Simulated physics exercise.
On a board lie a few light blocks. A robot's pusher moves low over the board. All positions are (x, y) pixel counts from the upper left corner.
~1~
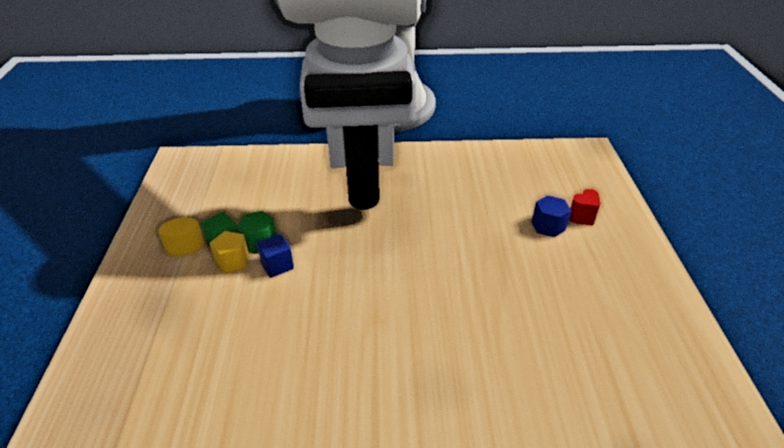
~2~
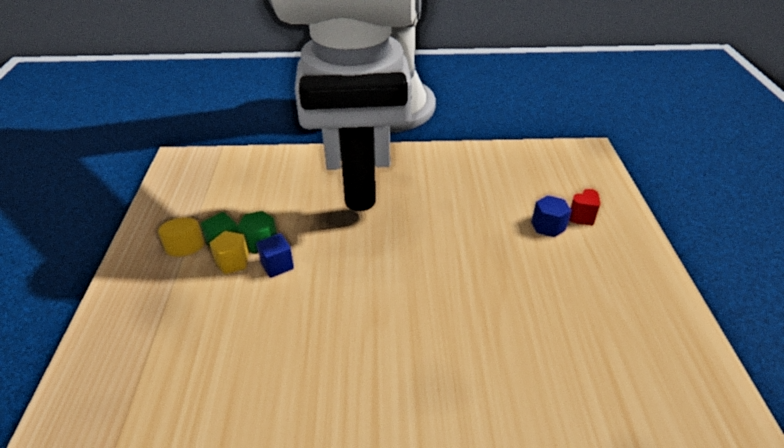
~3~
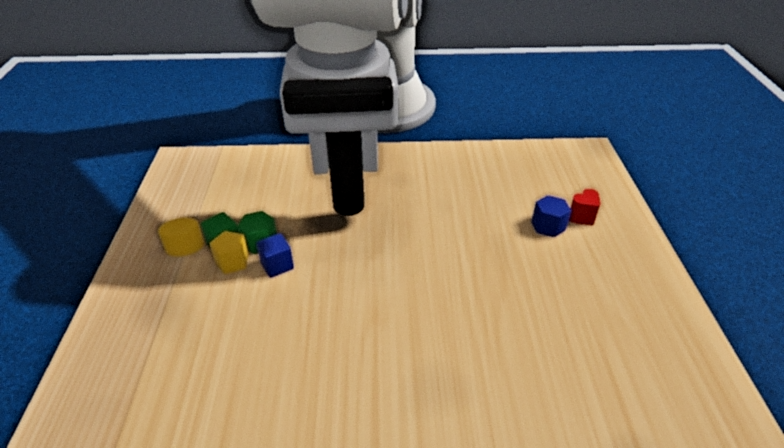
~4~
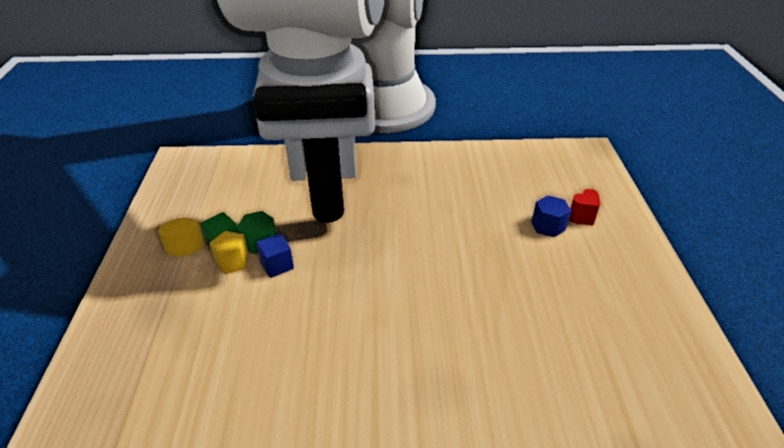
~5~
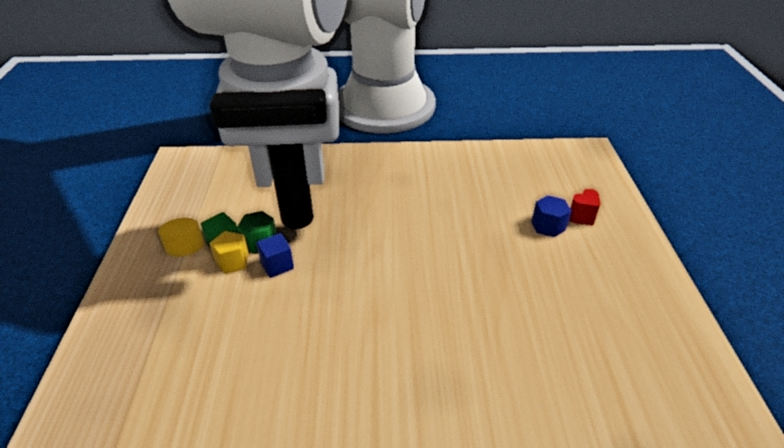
Robot arm with a black pusher moving left over a wooden board toward a cluster of yellow, green and blue blocks, all staying still.
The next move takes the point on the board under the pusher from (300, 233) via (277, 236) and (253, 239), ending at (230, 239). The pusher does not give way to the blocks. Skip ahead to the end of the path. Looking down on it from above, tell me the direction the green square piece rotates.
Overhead view: Clockwise.
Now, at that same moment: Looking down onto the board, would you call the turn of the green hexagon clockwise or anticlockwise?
Bird's-eye view: Counterclockwise.
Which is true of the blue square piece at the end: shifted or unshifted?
It will remain on its spot.
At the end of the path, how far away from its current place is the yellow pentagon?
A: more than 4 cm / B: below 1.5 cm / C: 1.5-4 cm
C (1.5-4 cm)
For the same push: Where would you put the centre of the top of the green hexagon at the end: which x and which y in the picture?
My prediction: (200, 238).
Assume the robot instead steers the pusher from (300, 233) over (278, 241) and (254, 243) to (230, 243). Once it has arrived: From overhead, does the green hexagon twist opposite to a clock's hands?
Yes.
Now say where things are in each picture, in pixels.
Pusher tip (364, 201); block tops, yellow elliptical block (178, 226); green square piece (218, 222); yellow pentagon (227, 241); green hexagon (255, 221); blue square piece (273, 244), in the first frame.
Pusher (360, 203); blocks unchanged, in the second frame.
Pusher (349, 207); blocks unchanged, in the third frame.
Pusher (329, 214); blocks unchanged, in the fourth frame.
Pusher (298, 220); yellow elliptical block (178, 226); green square piece (218, 222); yellow pentagon (227, 241); green hexagon (255, 221); blue square piece (273, 244), in the fifth frame.
On the path given first. Halfway along, pusher (261, 224); yellow elliptical block (168, 225), turned 25° anticlockwise; green square piece (198, 226), turned 65° clockwise; yellow pentagon (212, 253); green hexagon (228, 231), turned 35° anticlockwise.
At the end, pusher (226, 226); yellow elliptical block (144, 223); green square piece (165, 234), turned 90° clockwise; yellow pentagon (206, 260), turned 30° anticlockwise; green hexagon (200, 238), turned 80° anticlockwise; blue square piece in place.
